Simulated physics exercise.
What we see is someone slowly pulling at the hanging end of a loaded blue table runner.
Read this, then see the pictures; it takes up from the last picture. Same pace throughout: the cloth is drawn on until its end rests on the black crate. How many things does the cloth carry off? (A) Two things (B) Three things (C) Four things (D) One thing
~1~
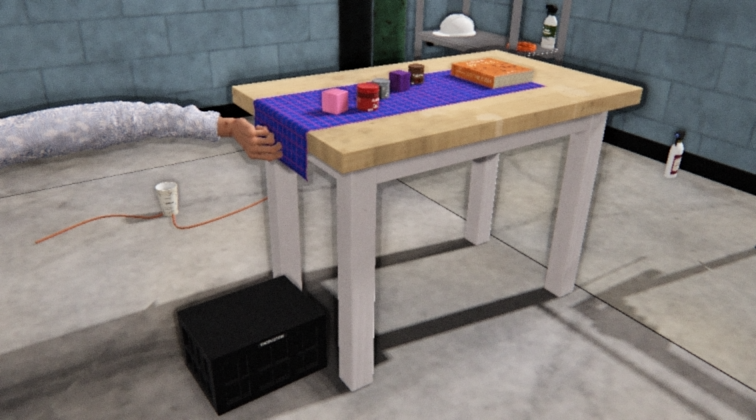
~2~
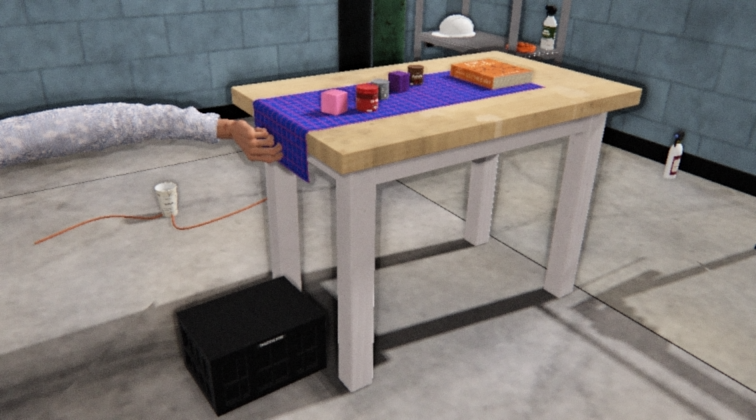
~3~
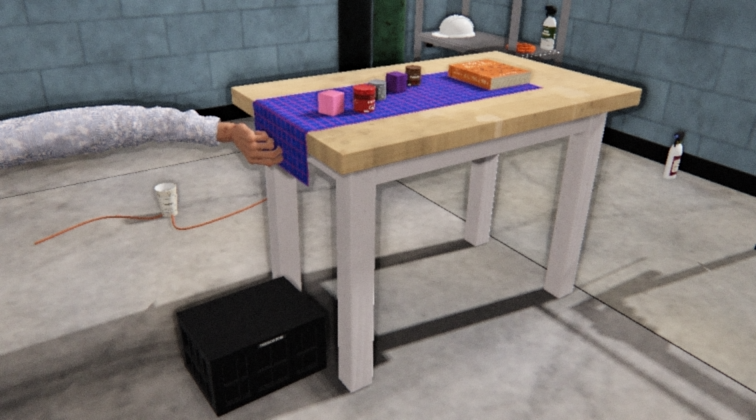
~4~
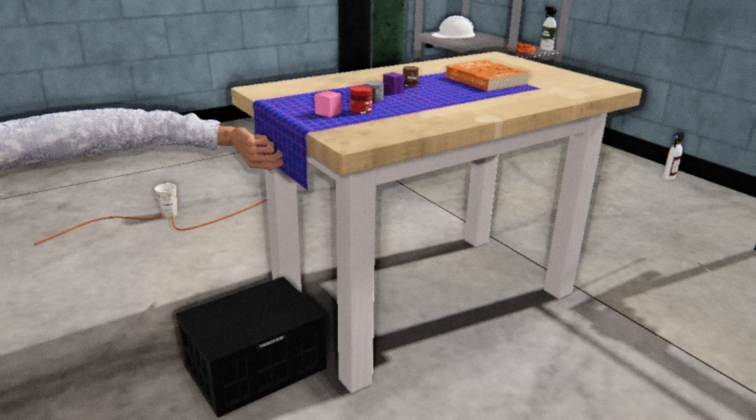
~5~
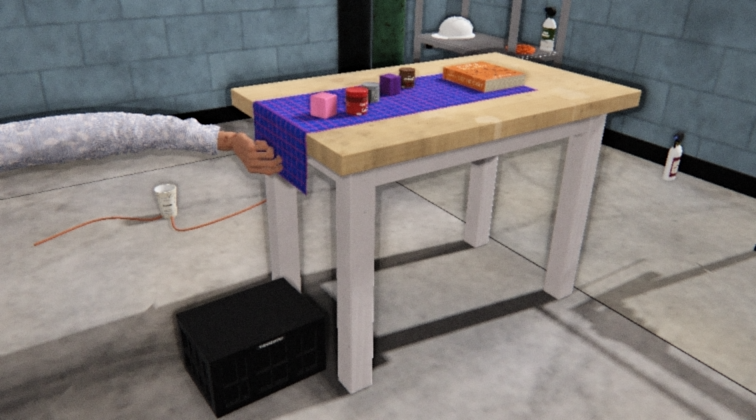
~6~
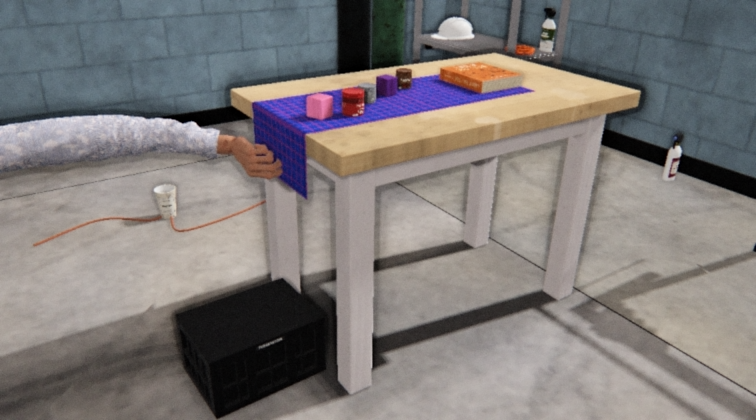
The answer is C.
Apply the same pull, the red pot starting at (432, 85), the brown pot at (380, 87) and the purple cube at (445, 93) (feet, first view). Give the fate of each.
Looks like the red pot hangs in there, the brown pot ends up down, and the purple cube hangs in there.
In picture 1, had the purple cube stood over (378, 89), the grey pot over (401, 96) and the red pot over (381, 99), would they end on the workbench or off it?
Of these three, the purple cube takes a tumble, the grey pot takes a tumble, the red pot takes a tumble.
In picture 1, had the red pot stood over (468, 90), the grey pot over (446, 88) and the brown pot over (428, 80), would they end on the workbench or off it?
Red pot: Stays. Grey pot: Stays. Brown pot: Stays.
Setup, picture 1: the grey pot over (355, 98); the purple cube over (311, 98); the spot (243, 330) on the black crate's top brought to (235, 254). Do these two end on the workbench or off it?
Observed: Grey pot remains seated; purple cube departs.
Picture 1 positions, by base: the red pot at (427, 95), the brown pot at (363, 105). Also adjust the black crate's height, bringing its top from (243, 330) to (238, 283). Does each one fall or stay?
Final state: The red pot is still in place, the brown pot is no longer up.
Soon after, hem near (281, 234); pink cube gone.
Then, hem near (282, 272); pink cube, red pot and grey pot gone.
Further on, hem on the crate; pink cube, red pot, grey pot and purple cube gone.
At rest, hem on the crate; pink cube, red pot, grey pot and purple cube gone. The workbench loses four.
